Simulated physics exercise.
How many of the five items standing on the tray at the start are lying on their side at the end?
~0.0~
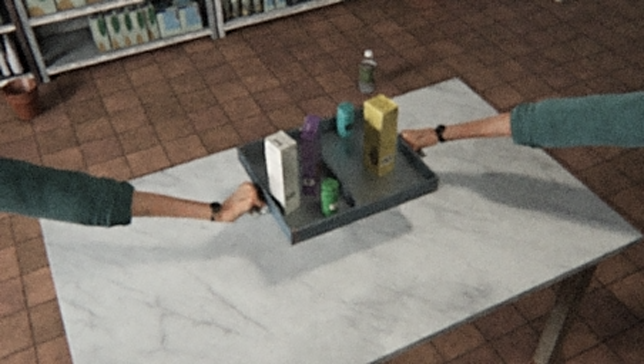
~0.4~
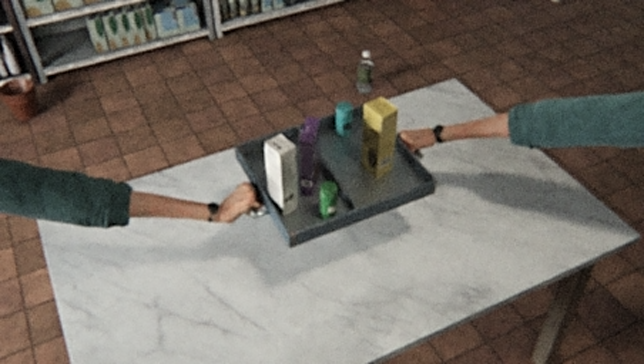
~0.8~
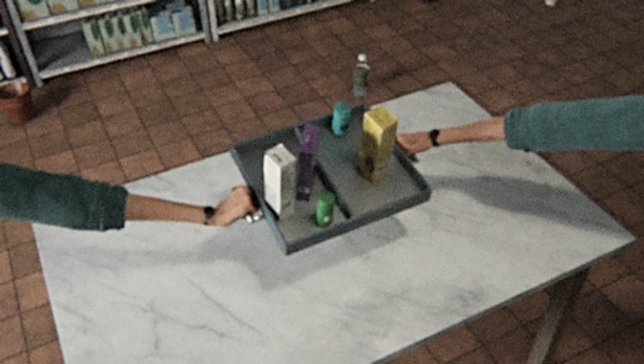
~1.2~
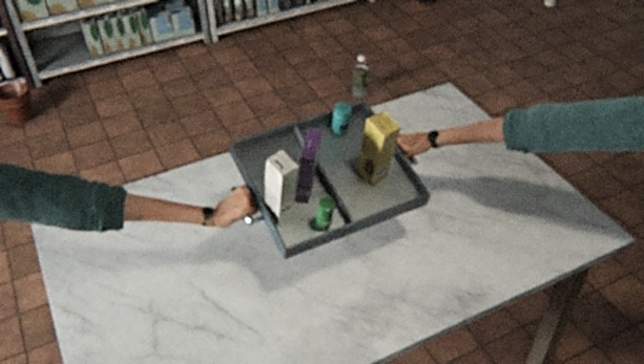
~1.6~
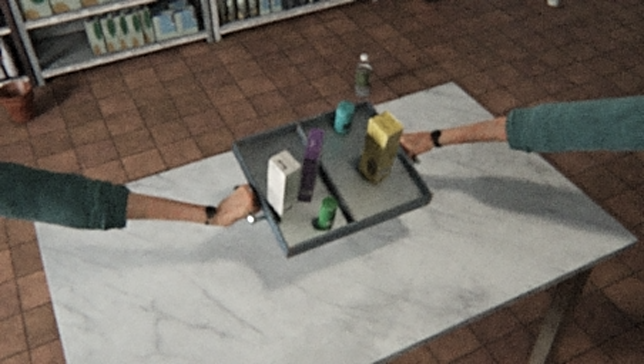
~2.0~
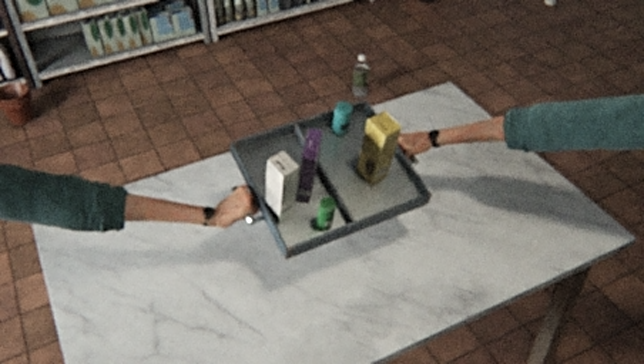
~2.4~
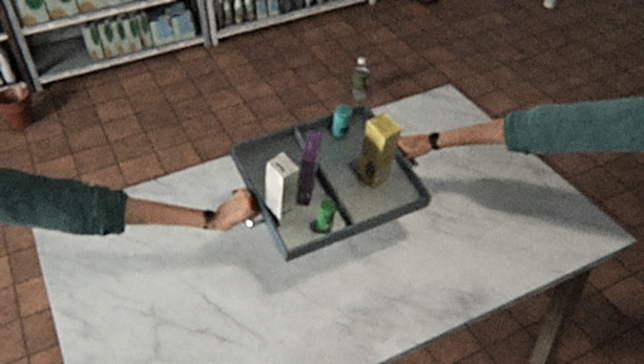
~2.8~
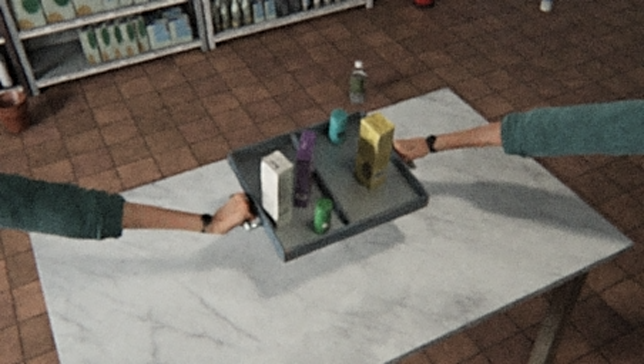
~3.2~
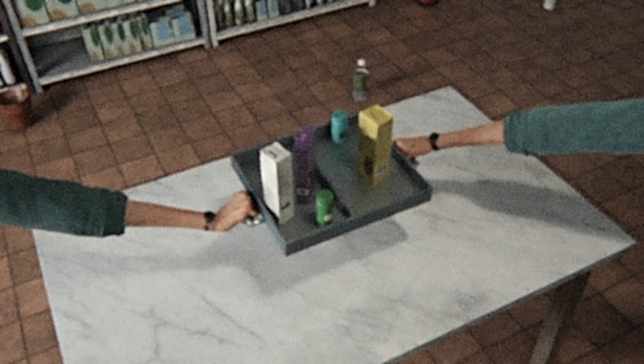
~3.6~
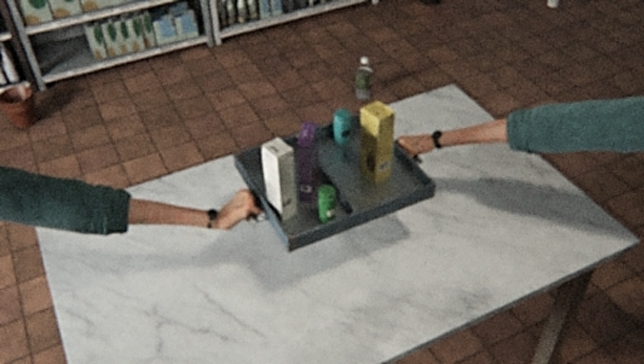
None of them are lying on their side at the end; both cartons, the purple packet and both shakers are still standing.
